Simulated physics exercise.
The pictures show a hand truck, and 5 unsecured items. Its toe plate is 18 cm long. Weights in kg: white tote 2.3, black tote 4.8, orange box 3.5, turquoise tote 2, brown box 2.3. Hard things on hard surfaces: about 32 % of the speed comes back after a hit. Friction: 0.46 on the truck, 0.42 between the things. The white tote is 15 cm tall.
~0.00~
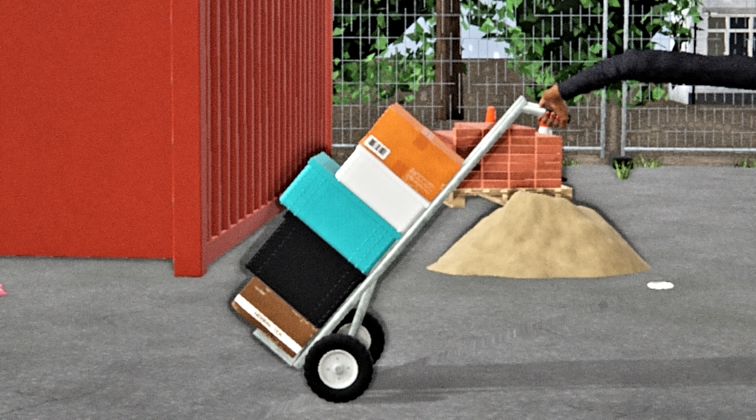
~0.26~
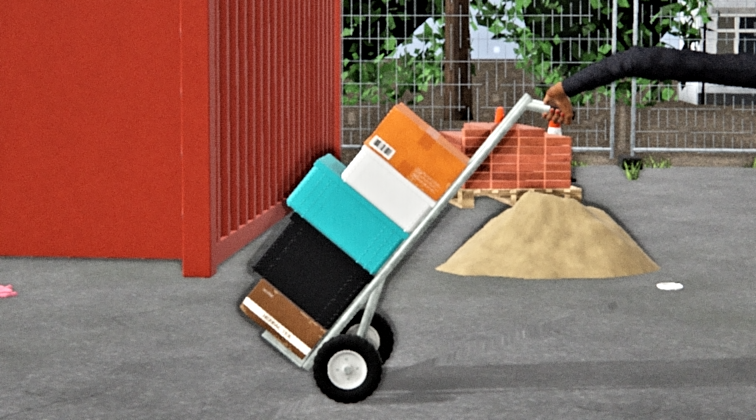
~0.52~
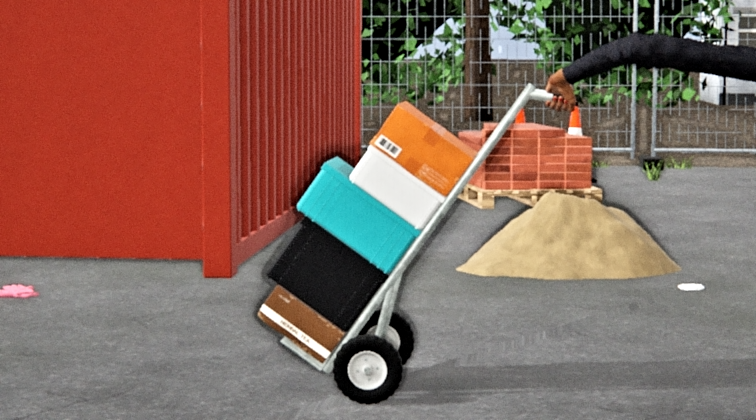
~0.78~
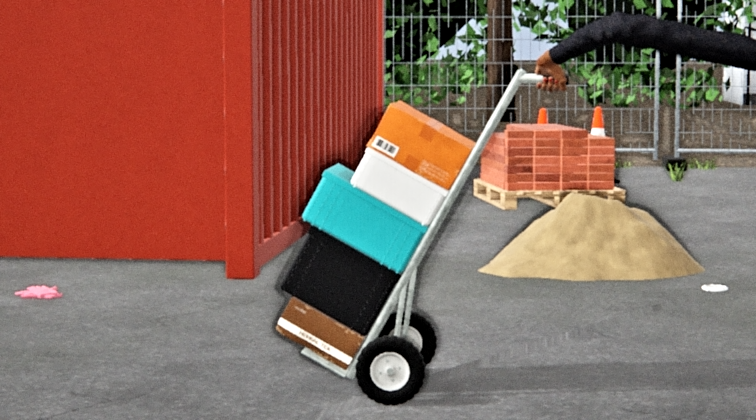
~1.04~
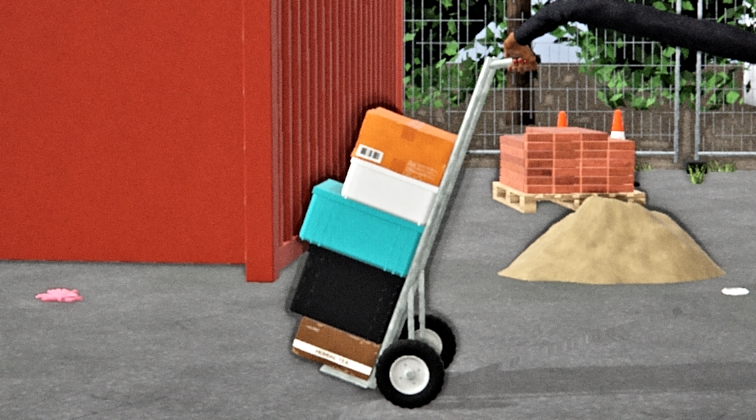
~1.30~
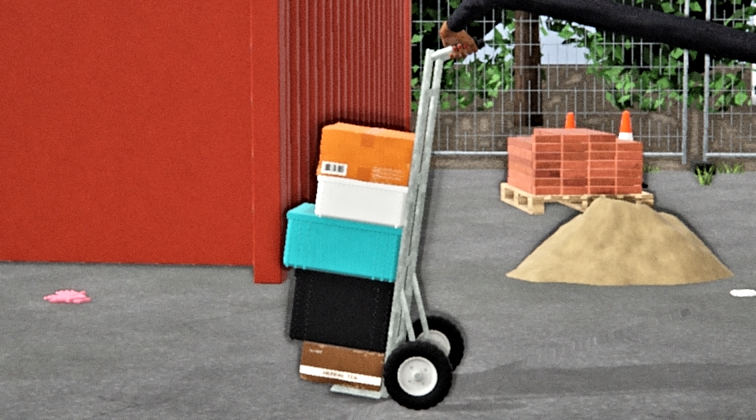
A hand truck stacked with five items swings from leaning back to nearly upright as a hand grips its handle.
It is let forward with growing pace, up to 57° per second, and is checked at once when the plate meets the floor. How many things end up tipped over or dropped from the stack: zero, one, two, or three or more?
In all, three or more.
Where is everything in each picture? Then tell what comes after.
The first picture shows leaning back 40°; white tote (385, 186); black tote (309, 265).
The second picture shows leaning back 39°; brown box (288, 313); orange box (419, 152).
The third picture shows leaning back 35°; turquoise tote (362, 215); brown box (306, 318).
The fourth picture shows leaning back 29°; orange box (424, 145); turquoise tote (369, 218).
The fifth picture shows leaning back 20°; brown box (341, 342); orange box (408, 147).
The sixth picture shows leaning back 8°; white tote (367, 198); black tote (348, 304).
Around 1.90 s, truck upright; white tote tipped 17° against what carries it near (293, 206); black tote tipped 17° against what carries it near (319, 311); orange box tipped 17° against what carries it.
Around 2.40 s, truck upright; white tote, orange box and turquoise tote now dropped from the stack; black tote tipped 43° against what carries it near (282, 315); brown box tipped 43° against what carries it.
Around 2.70 s, truck upright; black tote now dropped from the stack; brown box on its side.
Around 3.10 s, truck upright; brown box on its side.
Finally (3.9 s), dropped from the stack, white tote, black tote, orange box and turquoise tote; on their side or leaning hard on the truck, brown box. Final places as that camera would see them, black tote near (232, 339).
